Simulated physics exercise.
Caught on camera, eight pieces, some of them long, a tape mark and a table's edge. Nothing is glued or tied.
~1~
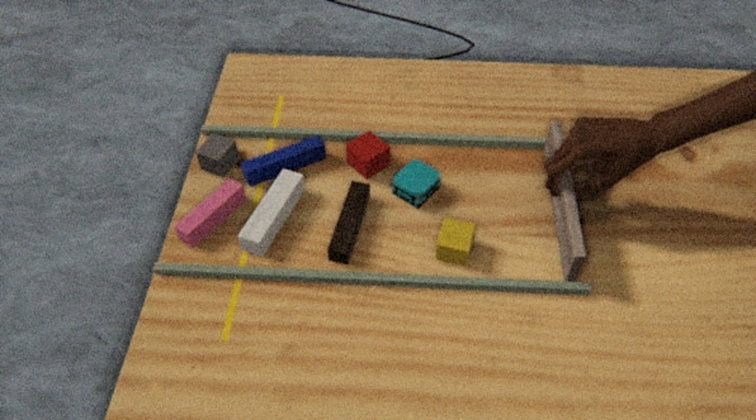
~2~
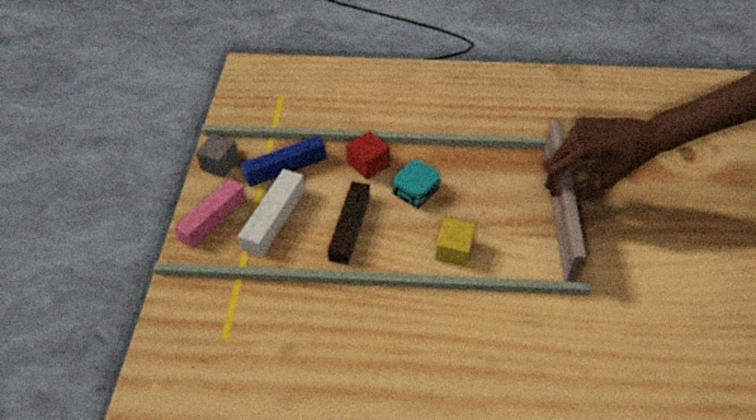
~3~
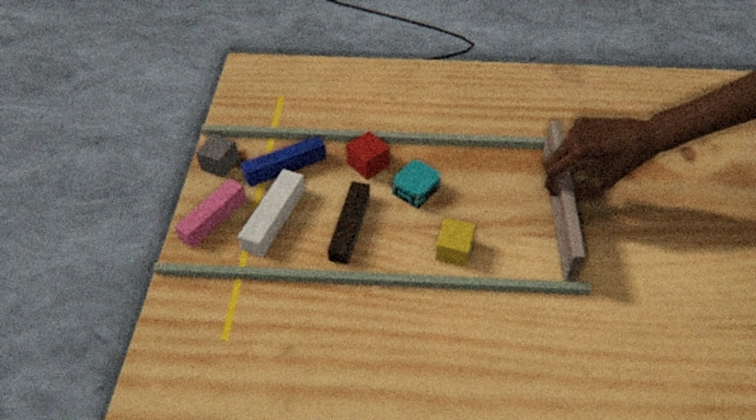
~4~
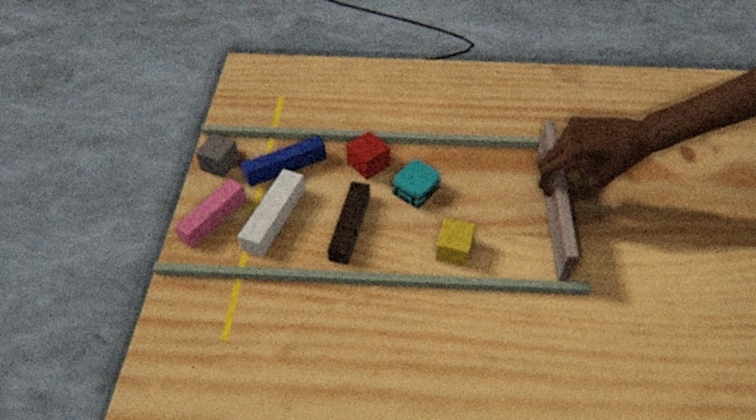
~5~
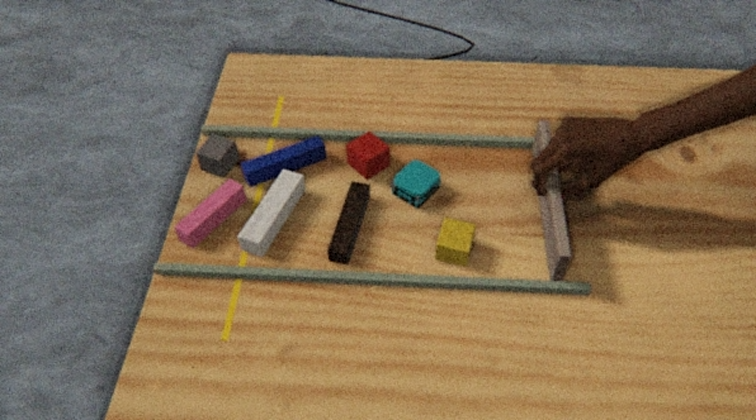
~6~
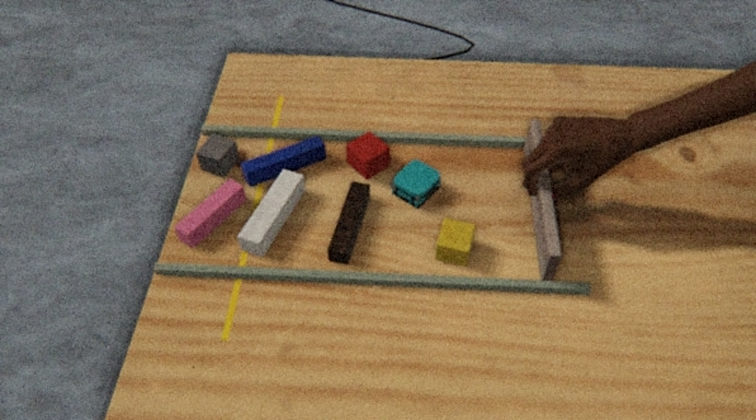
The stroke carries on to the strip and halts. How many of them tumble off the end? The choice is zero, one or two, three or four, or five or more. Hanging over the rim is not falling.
The number that fall off is one or two.
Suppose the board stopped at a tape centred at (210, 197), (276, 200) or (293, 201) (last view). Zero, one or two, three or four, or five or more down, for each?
In that order: Five or over; zero; none.
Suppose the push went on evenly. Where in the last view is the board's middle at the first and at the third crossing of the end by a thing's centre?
At (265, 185) for the first, at (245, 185) for the third.
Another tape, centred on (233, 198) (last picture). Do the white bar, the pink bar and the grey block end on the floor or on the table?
The white bar is lost; the pink bar tumbles off; the grey block goes over.
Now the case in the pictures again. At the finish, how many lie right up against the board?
It touches 3.
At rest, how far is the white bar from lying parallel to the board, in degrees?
Some 5 degrees.
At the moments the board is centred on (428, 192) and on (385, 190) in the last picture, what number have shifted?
First 2, then 4.
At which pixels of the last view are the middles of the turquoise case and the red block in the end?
The turquoise case at (241, 185), the red block at (243, 152).
Early on, none off yet; grey block at rest near (218, 155); pink bar at rest near (212, 213); white bar at rest near (273, 212).
Finally, the number that fall off is one or two; lost, pink bar and grey block.
